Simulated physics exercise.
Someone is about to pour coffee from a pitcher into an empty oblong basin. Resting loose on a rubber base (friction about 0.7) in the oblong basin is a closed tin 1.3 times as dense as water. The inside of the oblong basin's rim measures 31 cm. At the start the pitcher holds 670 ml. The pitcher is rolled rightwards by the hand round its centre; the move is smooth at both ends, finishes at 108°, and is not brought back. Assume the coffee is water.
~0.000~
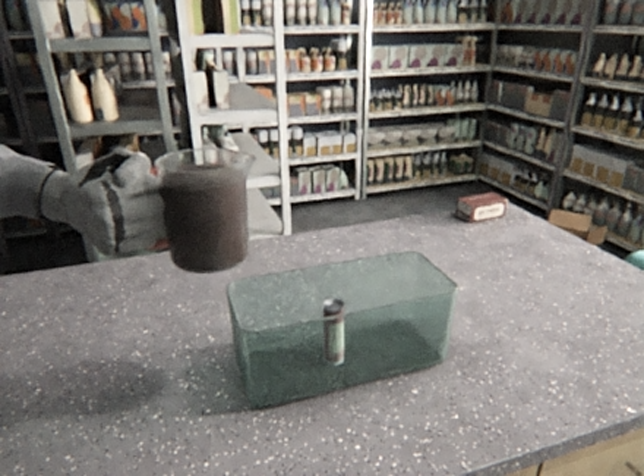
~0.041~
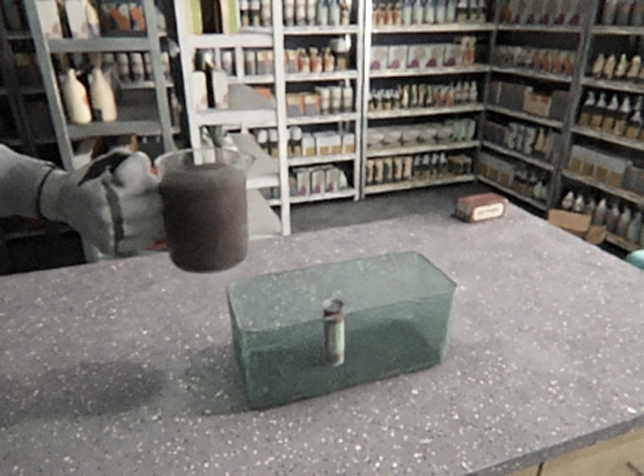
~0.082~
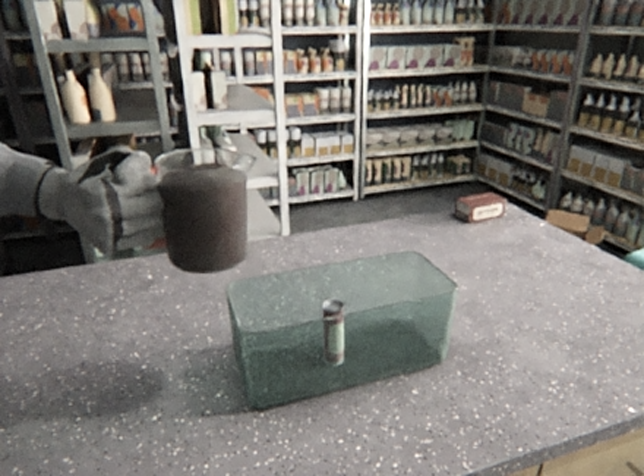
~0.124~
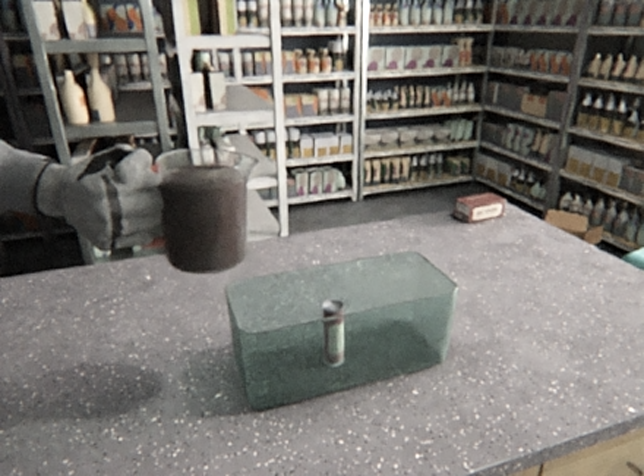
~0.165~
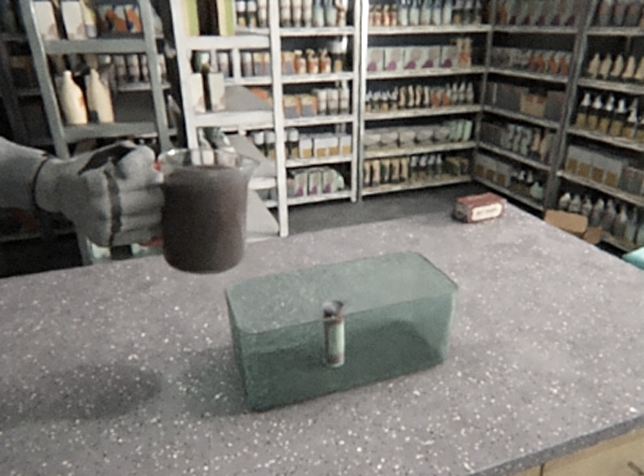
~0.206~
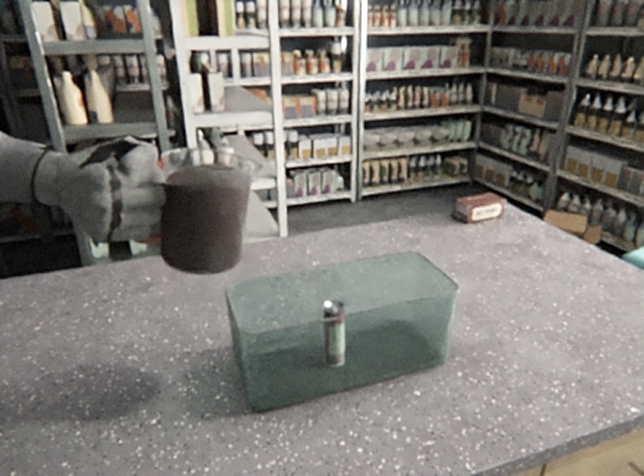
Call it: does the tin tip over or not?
It tips over.
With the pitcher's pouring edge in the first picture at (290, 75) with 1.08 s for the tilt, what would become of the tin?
Then it stays on its base.
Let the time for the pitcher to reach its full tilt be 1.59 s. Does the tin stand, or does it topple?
Then it tips over.
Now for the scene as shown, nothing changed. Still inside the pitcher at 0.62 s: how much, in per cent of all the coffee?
At that time about 84 in a hundred parts are still held.
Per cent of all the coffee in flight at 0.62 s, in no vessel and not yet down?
It comes to about 14 percent.
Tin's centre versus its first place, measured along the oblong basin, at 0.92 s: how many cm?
It has moved some 1 cm.
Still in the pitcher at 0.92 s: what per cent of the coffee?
I'd say some 30 per cent remains.
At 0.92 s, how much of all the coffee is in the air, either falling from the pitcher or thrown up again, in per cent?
Near 20 in a hundred.
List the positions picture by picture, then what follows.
In the first picture, it leans 0°; its right rim is at (256, 156); the coffee meets the walls at (160, 179) and (243, 170); the oblong basin's rim runs from (233, 308) to (438, 270); the tin's top is at (334, 307).
In the second picture, it leans 0°; its right rim is at (256, 156); the coffee meets the walls at (160, 179) and (242, 170).
In the third picture, it leans 2°; its right rim is at (257, 157); the coffee meets the walls at (160, 178) and (243, 171).
In the fourth picture, it leans 3°; its right rim is at (258, 159); the coffee meets the walls at (161, 178) and (244, 171).
In the fifth picture, it leans 6°; its right rim is at (260, 161); the coffee meets the walls at (161, 178) and (246, 171).
In the sixth picture, it leans 9°; its right rim is at (263, 165); the coffee meets the walls at (164, 180) and (249, 172).
Then, 0.62 s in, the tilt is 66° and 83 per cent is still to pour; the tin stands where it began.
Then, 0.92 s in, the tilt is 102° and 29 per cent is still to pour; the tin stands 1 cm from where it began.
Then, 1.24 s in, the tilt is 108° and 2 per cent is still to pour; the tin lies on its side.
Then, 1.58 s in, the tilt is 108° and 0 per cent is still to pour; the tin lies on its side.
Finally, the tin lies on its side.
